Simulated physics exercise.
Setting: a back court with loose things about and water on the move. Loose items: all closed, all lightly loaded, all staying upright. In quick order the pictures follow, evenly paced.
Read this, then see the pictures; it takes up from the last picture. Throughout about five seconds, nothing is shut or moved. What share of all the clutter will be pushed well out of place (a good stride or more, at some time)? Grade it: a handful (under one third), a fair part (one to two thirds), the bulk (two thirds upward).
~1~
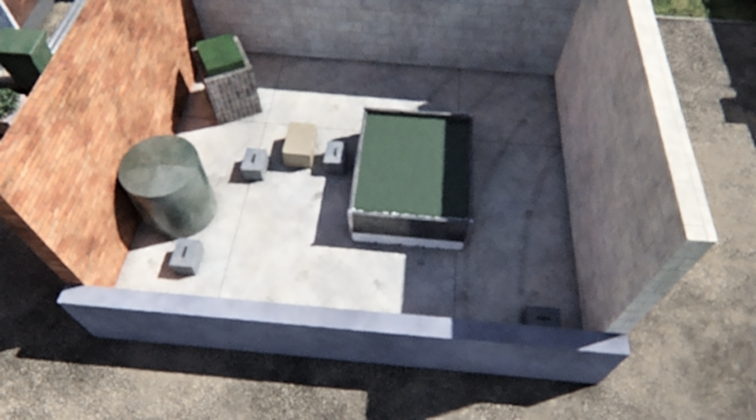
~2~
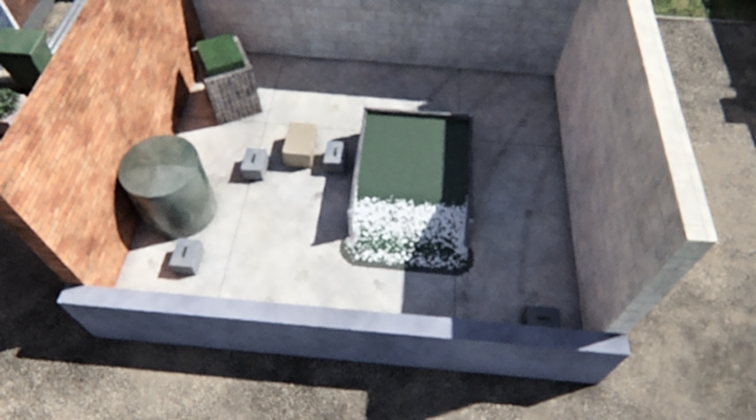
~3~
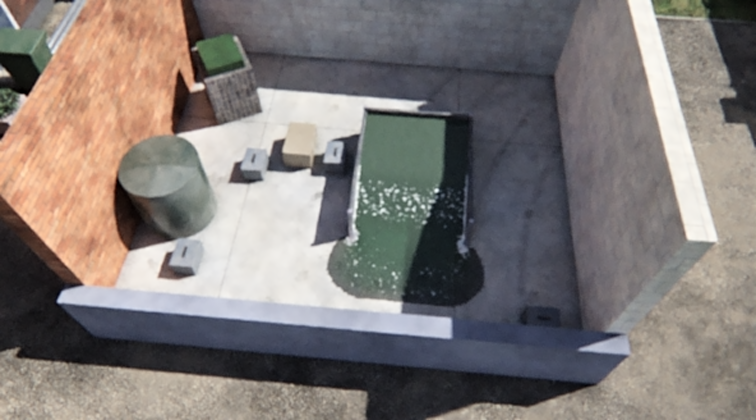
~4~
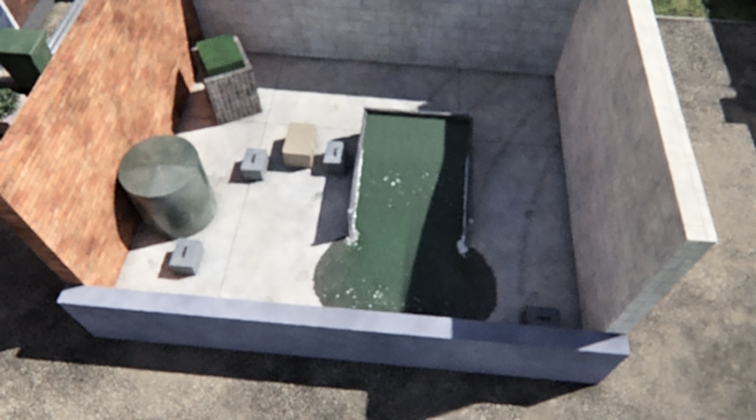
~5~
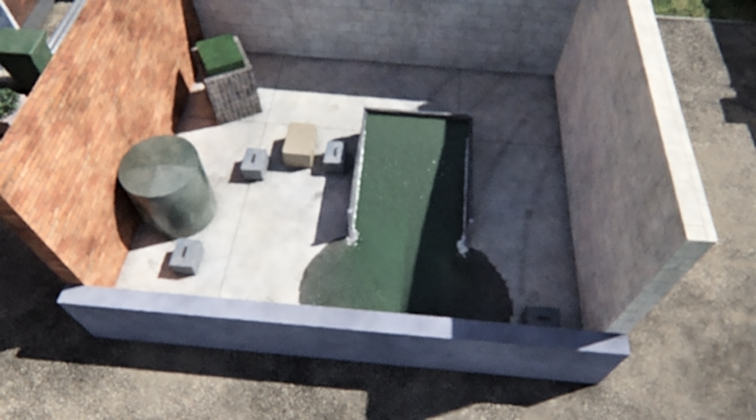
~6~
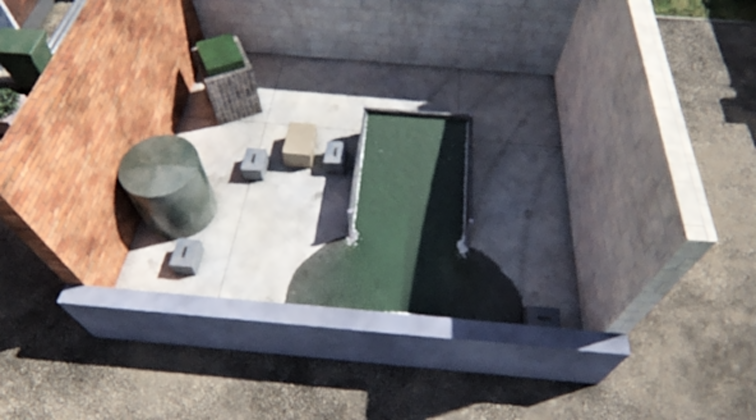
A fair part.
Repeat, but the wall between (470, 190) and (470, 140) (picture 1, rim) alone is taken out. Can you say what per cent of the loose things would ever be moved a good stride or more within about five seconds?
My estimate is some 20 per cent of them.
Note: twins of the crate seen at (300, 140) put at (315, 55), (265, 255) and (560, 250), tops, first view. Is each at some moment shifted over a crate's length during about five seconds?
Listed in order: Hardly budges, displaced, then displaced.
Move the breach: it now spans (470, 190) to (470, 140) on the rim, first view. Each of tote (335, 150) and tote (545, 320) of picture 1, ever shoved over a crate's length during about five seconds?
Travelled less, then travelled at least that.
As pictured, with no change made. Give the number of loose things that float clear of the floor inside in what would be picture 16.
By my reckoning the number comes out at 0.
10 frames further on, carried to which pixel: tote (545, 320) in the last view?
Roughly (547, 240).
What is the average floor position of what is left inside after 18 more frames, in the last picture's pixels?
(308, 179).
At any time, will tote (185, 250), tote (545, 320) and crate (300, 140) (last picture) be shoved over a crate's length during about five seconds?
One by one: Cleared the mark; cleared the mark; remained nearby.
A moment on, 0 of 5 are well off their spots; 0 afloat.
Next, 1 of 5 are well off their spots; 0 afloat.
Later, 2 of 5 are well off their spots; 1 afloat.
In the end, 1 of 5 are well off their spots, and 2 have been at some point; 1 afloat.
